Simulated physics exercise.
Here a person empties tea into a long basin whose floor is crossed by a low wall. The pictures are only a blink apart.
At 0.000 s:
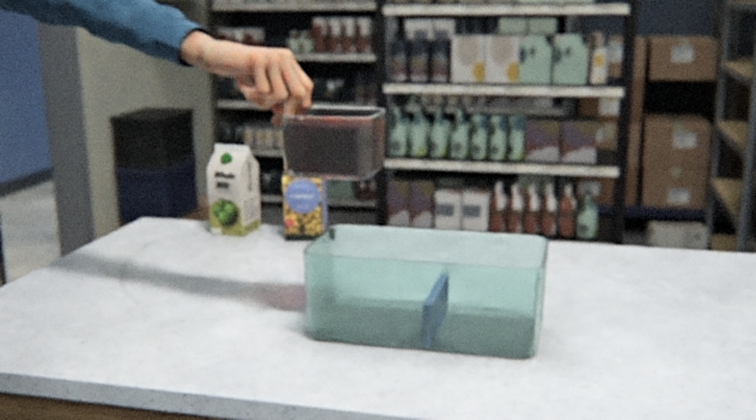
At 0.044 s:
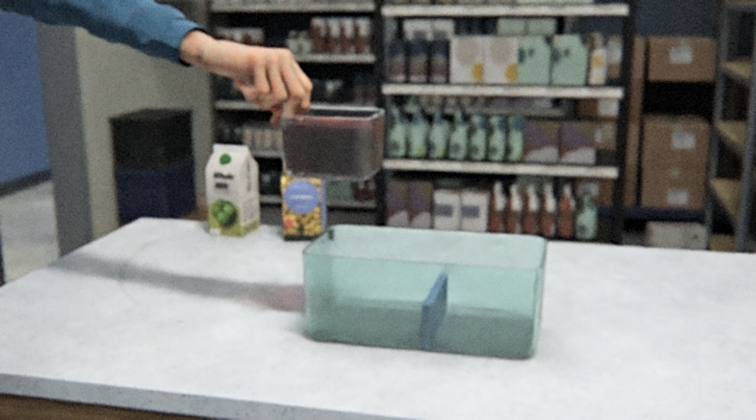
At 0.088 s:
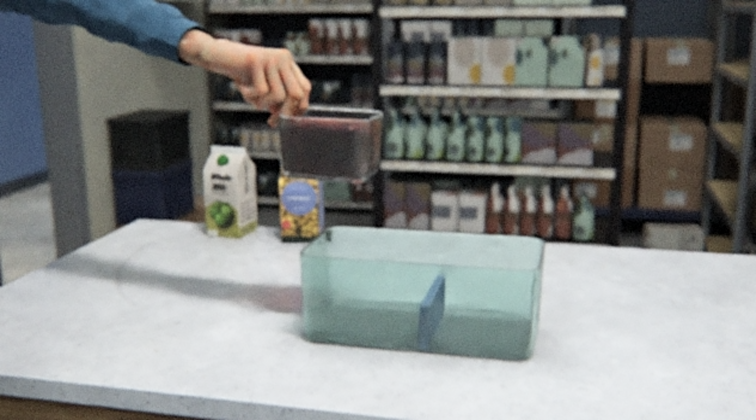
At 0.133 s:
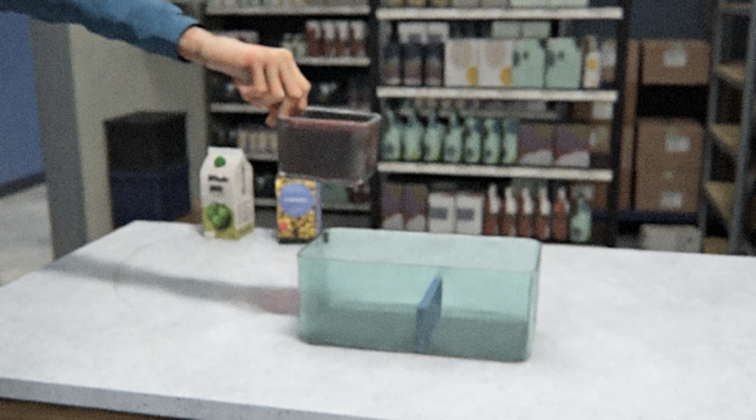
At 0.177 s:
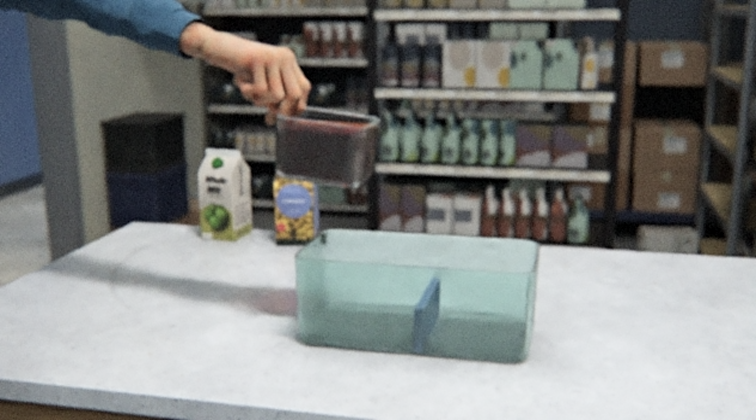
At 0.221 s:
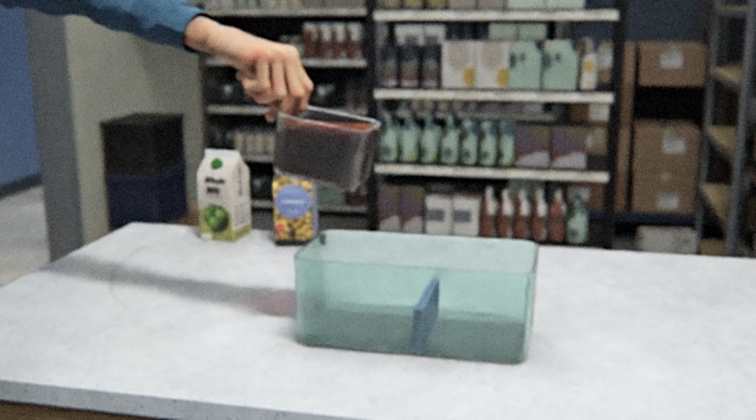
We see a hand holding a small clear container of dark liquid above a long greenish basin with a blue divider on a pale table; the container starts level, then tilts slightly down to the right.
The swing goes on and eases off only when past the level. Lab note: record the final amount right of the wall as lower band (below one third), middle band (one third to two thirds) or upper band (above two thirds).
I reckon what ends right of the wall lands in the middle band of a third to two thirds.
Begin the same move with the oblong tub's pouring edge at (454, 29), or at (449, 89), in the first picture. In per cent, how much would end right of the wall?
Estimate, in order: 85 and 95 per cent.
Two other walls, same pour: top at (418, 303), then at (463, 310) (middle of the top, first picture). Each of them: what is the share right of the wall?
The first placement gives around 70 percent, the second 10 percent.
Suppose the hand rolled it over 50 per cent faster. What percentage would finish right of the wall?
Roughly 40 in a hundred.
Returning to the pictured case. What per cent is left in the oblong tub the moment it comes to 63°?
It works out to close to 65 percent.
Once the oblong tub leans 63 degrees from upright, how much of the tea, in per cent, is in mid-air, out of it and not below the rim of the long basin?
Around 25 %.
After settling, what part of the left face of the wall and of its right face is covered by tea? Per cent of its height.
The left reads 20 in a hundred and the right 30 in a hundred.
A moment on, the oblong tub is tipped part way and 64 per cent is still to pour, 5 is left of the wall and 4 right of it.
Next, the oblong tub is tipped on its side and 15 per cent is still to pour, 23 is left of the wall and 52 right of it.
Then the oblong tub is tipped on its side and 2 per cent is still to pour, 43 is left of the wall and 53 right of it.
Later the oblong tub is tipped on its side and 0 per cent is still to pour, 46 is left of the wall and 53 right of it.
At rest 46 per cent lies left of the wall, 53 right of it and 1 outside.
